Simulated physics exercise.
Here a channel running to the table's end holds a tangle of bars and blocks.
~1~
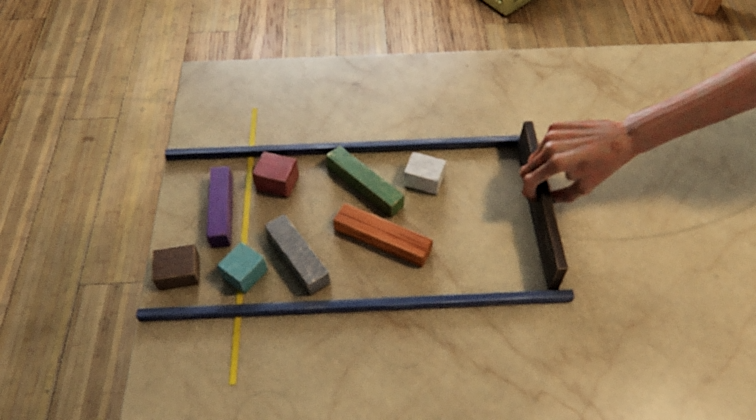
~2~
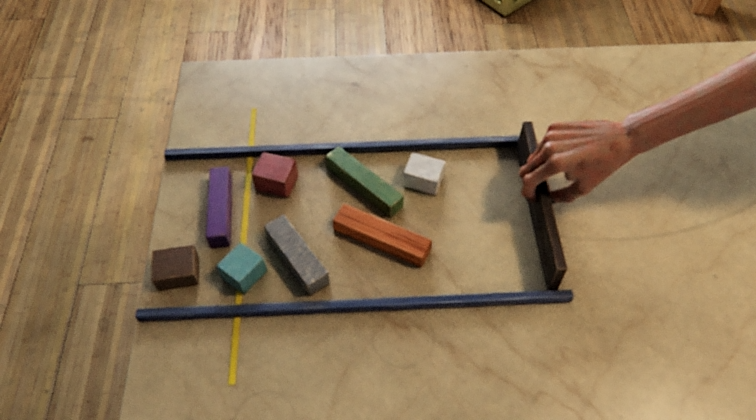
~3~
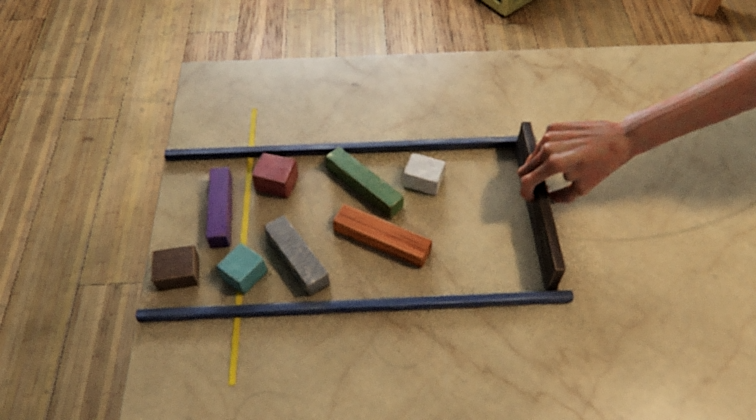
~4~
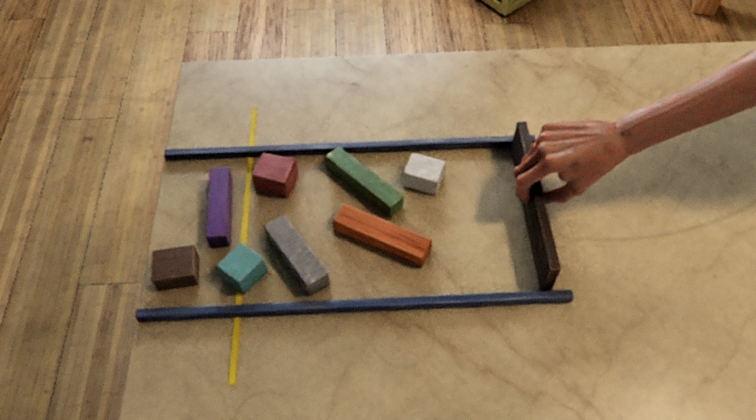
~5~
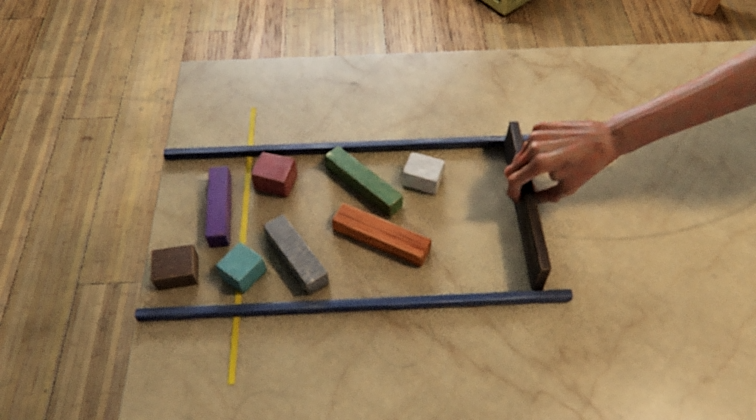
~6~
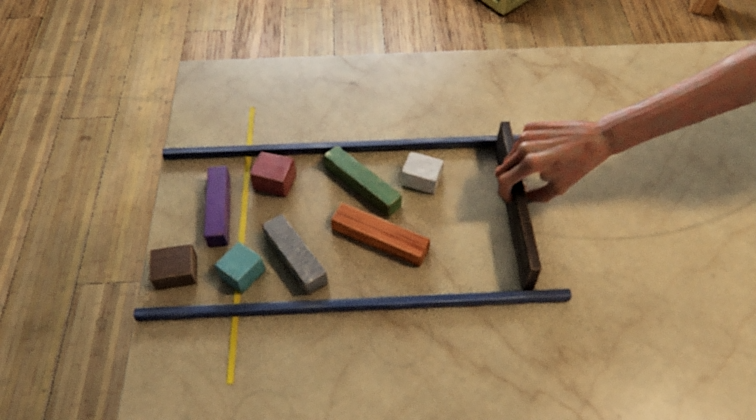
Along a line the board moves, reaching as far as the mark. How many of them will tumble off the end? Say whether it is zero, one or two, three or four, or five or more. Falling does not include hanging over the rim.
I would say one or two.
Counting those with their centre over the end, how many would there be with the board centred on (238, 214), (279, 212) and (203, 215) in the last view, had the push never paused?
It would be 2, 0 and 4.
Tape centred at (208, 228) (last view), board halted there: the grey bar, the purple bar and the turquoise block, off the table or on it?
The grey bar does not fall; the purple bar drops off; the turquoise block goes over.
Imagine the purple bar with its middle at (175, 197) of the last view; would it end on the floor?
In the end it falls away.
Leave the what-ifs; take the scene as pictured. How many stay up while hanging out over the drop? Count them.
Expected count: 1.
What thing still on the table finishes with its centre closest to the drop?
Closest at the end: The red block.
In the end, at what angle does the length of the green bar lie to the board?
Angle: Roughly 30 degrees.
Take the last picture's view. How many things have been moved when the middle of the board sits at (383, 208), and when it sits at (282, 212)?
Moved so far: 3, later 8.
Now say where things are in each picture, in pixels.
In the first frame, brown block (176, 267); purple bar (220, 206); turquoise block (243, 268); board (540, 202); tape (245, 227).
In the second frame, purple bar (220, 206); white block (424, 174).
In the third frame, turquoise block (242, 269); orange stick (382, 235).
In the fourth frame, brown block (176, 267); red block (275, 175).
In the fifth frame, purple bar (219, 206); board (525, 202).
In the sixth frame, brown block (174, 267); purple bar (218, 206); turquoise block (240, 268); board (516, 202); tape (243, 226).
Early on, none off yet; brown block at rest near (174, 267); purple bar at rest near (218, 206); turquoise block at rest near (240, 268).
A while later, none off yet; brown block at rest near (174, 267); purple bar moving near (211, 208); turquoise block moving near (236, 270).
Finally, the number that fall off is one or two; lost, purple bar and brown block.
